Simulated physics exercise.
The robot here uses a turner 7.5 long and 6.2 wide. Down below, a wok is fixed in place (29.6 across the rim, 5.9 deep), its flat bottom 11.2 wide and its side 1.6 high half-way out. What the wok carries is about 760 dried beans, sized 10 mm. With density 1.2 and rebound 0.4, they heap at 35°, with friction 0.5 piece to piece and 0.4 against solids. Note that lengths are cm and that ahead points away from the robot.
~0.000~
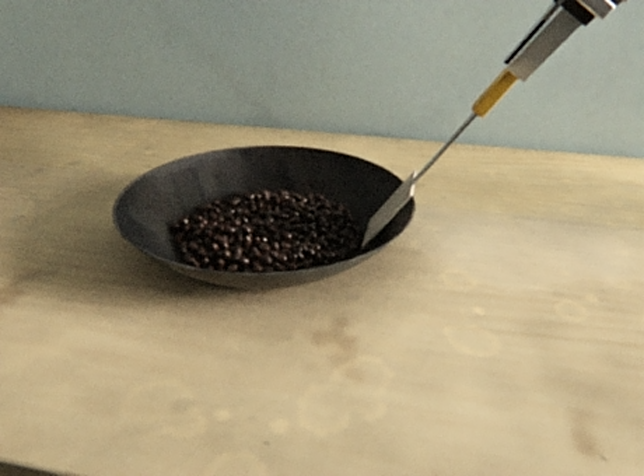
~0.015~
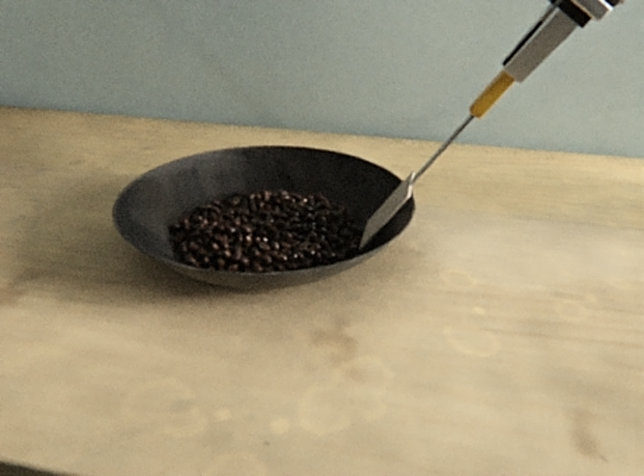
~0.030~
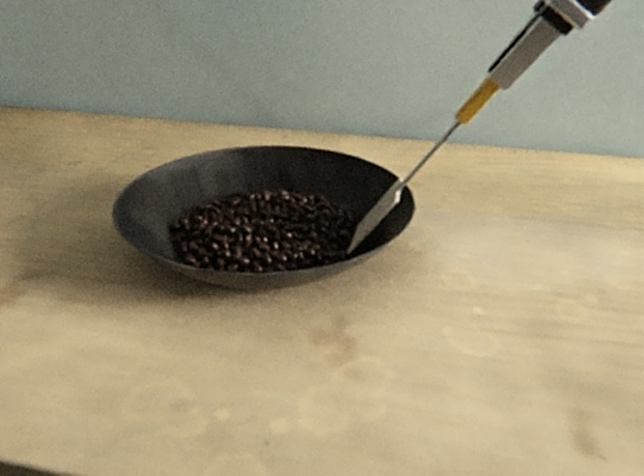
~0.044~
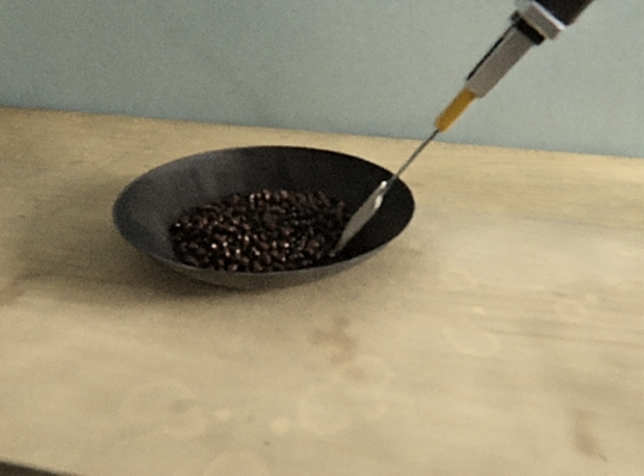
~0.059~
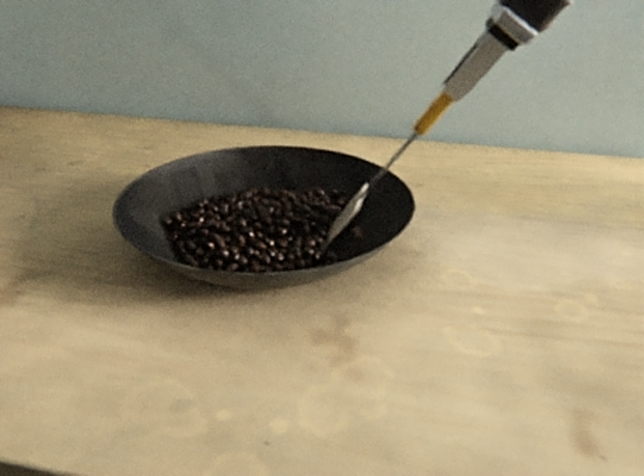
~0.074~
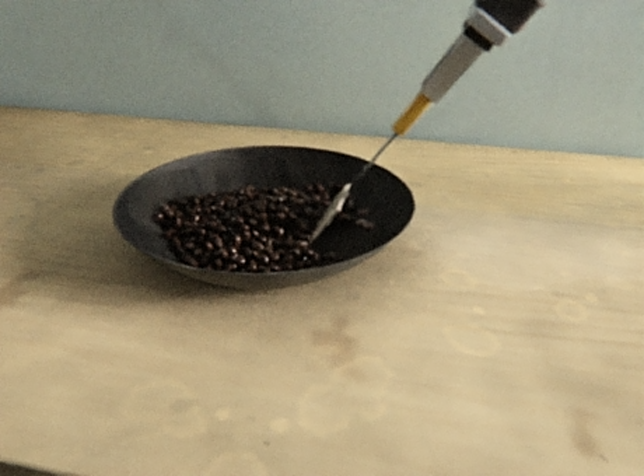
Robot arm with a turner pushing dark beans leftward in a black wok on a wooden table, the beans gradually bunching up.
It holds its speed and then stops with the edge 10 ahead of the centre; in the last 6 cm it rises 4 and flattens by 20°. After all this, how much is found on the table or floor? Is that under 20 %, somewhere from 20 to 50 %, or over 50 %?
It is from 20 to 50 %.
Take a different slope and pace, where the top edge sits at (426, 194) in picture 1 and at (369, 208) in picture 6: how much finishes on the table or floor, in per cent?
I'd put it at roughly 20 per cent.
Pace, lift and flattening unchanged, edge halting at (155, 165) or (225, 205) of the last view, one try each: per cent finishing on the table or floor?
First try roughly 30 percent, second roughly 5 percent.
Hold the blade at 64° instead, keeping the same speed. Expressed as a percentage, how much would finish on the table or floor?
That would leave close to 25 per cent on the table or floor.
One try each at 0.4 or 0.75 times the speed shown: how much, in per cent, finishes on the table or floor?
Roughly 5 % and roughly 15 %.
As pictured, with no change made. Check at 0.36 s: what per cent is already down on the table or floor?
That would be near 10 per cent, give or take.
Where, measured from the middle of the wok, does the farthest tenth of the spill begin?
Roughly 60 cm.
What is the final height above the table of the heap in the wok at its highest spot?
About 5.5 cm.
After 0.11 s, sloping 56°, highest piece 11 above the table; 759 in the wok, 1 on the blade or in flight.
After 0.15 s, sloping 51°, highest piece 16 above the table; 758 in the wok, 2 on the blade or in flight.
After 0.36 s, sloping 36°, highest piece 21 above the table; 560 in the wok, 62 on the table or floor, 138 on the blade or in flight.
After 1.41 s, sloping 36°, highest piece 5 above the table; 560 in the wok, 200 on the table or floor.
At rest, 560 in the wok, 200 on the table or floor. That is 26 % on the table or floor.
